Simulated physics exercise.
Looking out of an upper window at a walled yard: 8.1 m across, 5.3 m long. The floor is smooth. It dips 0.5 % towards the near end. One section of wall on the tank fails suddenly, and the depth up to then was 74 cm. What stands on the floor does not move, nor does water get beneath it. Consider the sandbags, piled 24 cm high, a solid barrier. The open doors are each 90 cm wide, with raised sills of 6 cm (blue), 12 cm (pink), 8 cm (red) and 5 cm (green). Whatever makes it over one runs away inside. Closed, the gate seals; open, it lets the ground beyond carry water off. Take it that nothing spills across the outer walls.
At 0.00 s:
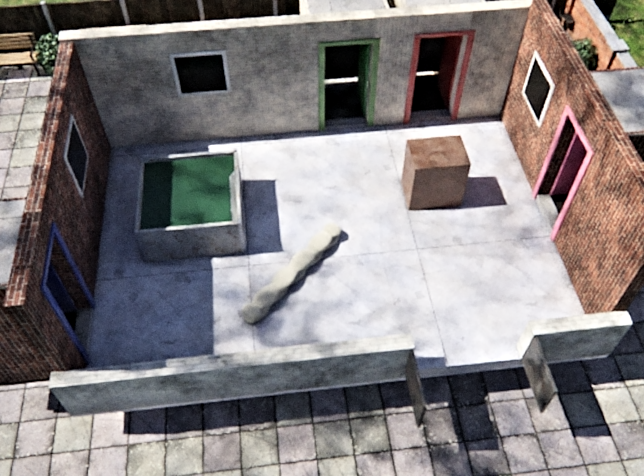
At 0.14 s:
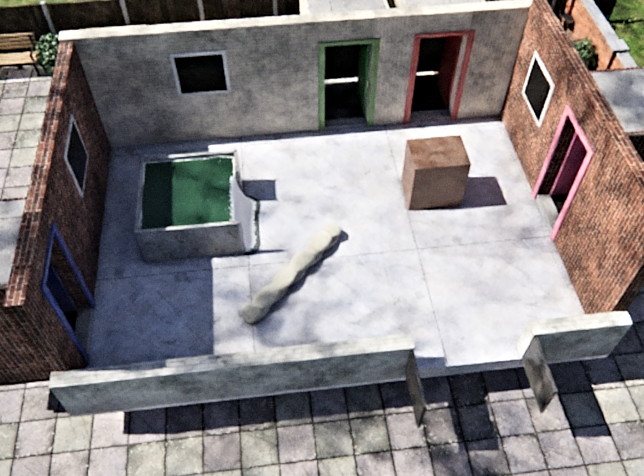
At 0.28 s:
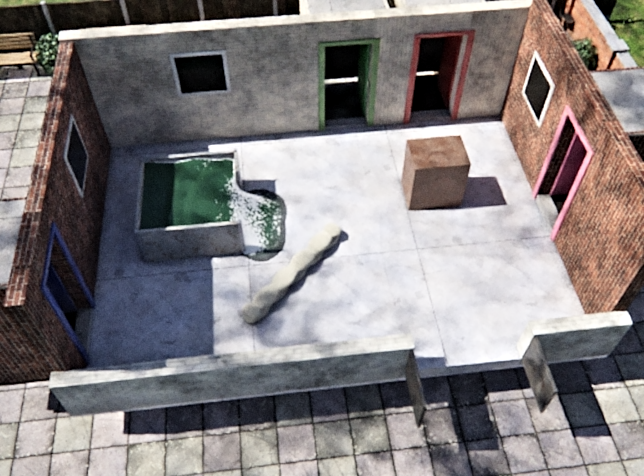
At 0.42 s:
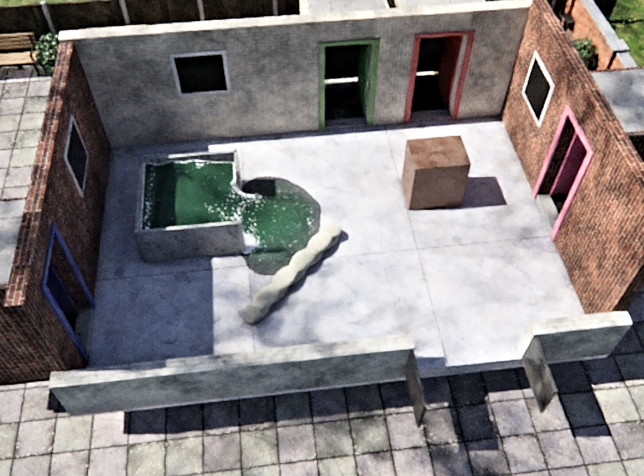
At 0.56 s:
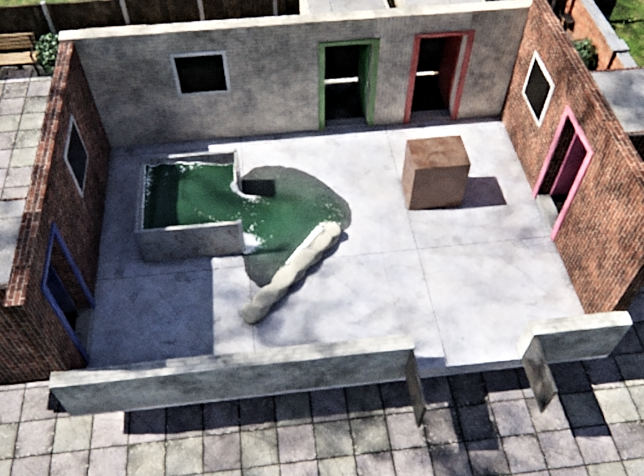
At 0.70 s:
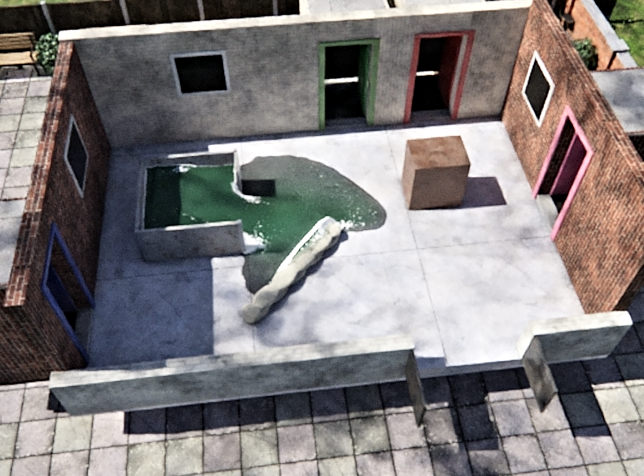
At the start, green water sits still in a concrete tank on the left of a walled yard. Part of the tank's right side gives way, and water pours through the gap, spreads across the pale floor to the line of sandbags, then creeps rightward toward the brown block.
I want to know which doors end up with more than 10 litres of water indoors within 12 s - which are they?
Result: The blue door lets in a smaller amount than the limit. The pink door lets in a smaller amount than the limit. The red door lets in a larger amount than the limit. The green door lets in a larger amount than the limit.
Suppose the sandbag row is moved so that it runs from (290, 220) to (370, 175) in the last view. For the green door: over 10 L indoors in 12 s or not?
Green: Exceeded.
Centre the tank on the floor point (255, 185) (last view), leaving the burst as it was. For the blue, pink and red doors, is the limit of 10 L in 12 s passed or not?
Lab note: Vs limit, blue door limit held; pink door limit held; red door limit broken.
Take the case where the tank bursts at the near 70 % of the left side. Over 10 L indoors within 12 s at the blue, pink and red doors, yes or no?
In that case, blue door: More than that, pink door: Less than that, red door: Less than that.
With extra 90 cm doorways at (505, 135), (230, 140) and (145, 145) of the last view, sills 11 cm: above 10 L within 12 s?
First doorway gets there, second falls short, third falls short.
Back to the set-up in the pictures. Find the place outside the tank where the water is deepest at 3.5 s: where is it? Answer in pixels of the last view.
It's at about (496, 125) in the last picture.
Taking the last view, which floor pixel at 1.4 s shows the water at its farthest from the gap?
(506, 220).
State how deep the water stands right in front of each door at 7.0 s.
Blue 5 cm, pink 5 cm, red 8 cm, green 7 cm.
After 1.4 s water covers 25 % of the floor and is deepest (40 cm) near (304, 248); blue door not reached, pink door not reached, red door not reached, green door 2 cm at the sill, 0 L in.
After 2.2 s water covers 50 % of the floor and is deepest (30 cm) near (304, 248); blue door not reached, pink door 5 cm at the sill, 0 L in, red door 19 cm at the sill, 6 L in, green door 6 cm at the sill, 0 L in.
After 3.5 s water covers 60 % of the floor and is deepest (27 cm) near (496, 125); blue door 7 cm at the sill, 0 L in, pink door 5 cm at the sill, 0 L in, red door 13 cm at the sill, 54 L in, green door 13 cm at the sill, 13 L in.
After 7.0 s water covers 75 % of the floor and is deepest (12 cm) near (584, 337); blue door 5 cm at the sill, 3 L in, pink door 5 cm at the sill, 0 L in, red door 8 cm at the sill, 68 L in, green door 7 cm at the sill, 74 L in.
After 12.0 s water covers 95 % of the floor and is deepest (7 cm) near (319, 366); blue door 6 cm at the sill, 3 L in, pink door 3 cm at the sill, 0 L in, red door 4 cm at the sill, 68 L in, green door 4 cm at the sill, 78 L in.
